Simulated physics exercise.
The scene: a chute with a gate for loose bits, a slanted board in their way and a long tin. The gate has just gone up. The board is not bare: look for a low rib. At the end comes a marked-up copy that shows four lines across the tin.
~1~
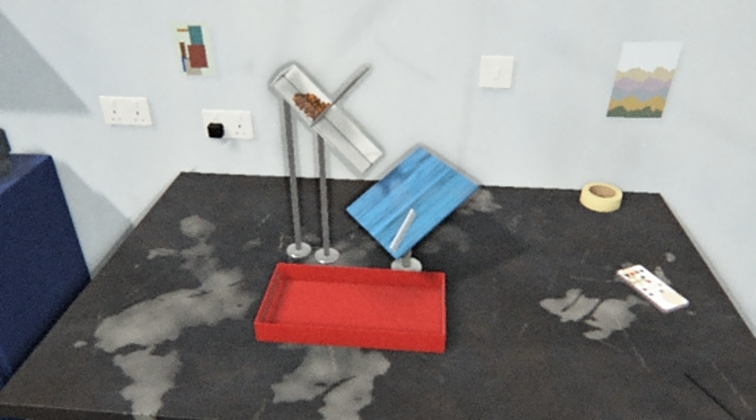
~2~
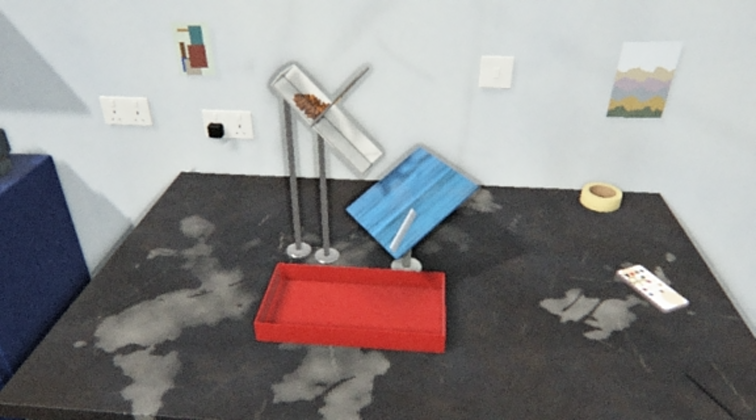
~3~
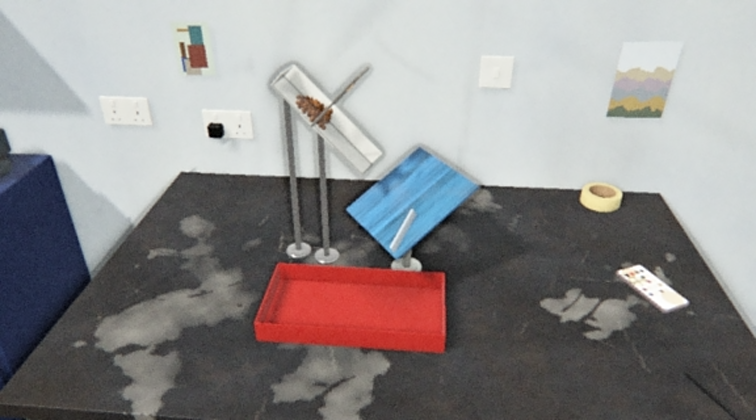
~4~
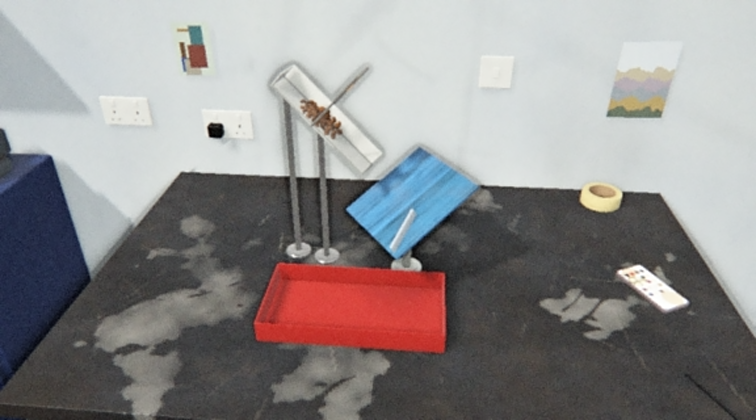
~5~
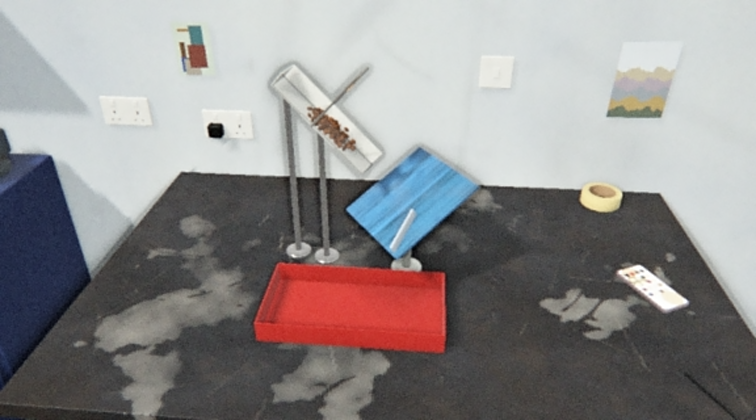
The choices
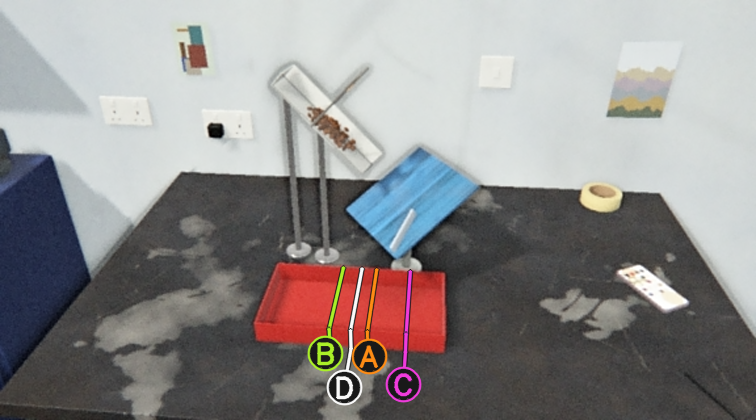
On a dark, stained table, a small heap of brown bits slid down a sloping chute toward the right, spreading out as it went, while the slanted blue board and empty red tin stayed still.
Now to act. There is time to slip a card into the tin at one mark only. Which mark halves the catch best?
D works best here.
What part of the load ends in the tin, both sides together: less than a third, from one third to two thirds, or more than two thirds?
About that: More than two thirds.
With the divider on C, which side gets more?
More lands on the left.
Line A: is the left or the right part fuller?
More lands on the left.
On the marked copy, line A crosses the front rim at (367, 330); line B crosses the front rim at (329, 328); line C crosses the front rim at (406, 333); line D crosses the front rim at (350, 329).
If A is chosen, of what is caught, almost all on the left of the divider, just a few on the right.
If B is chosen, of what is caught, about a tenth on the left of the divider, almost all on the right.
If C is chosen, of what is caught, every piece on the left of the divider, not one piece on the right.
If D is chosen, of what is caught, roughly half on the left of the divider, roughly half on the right.
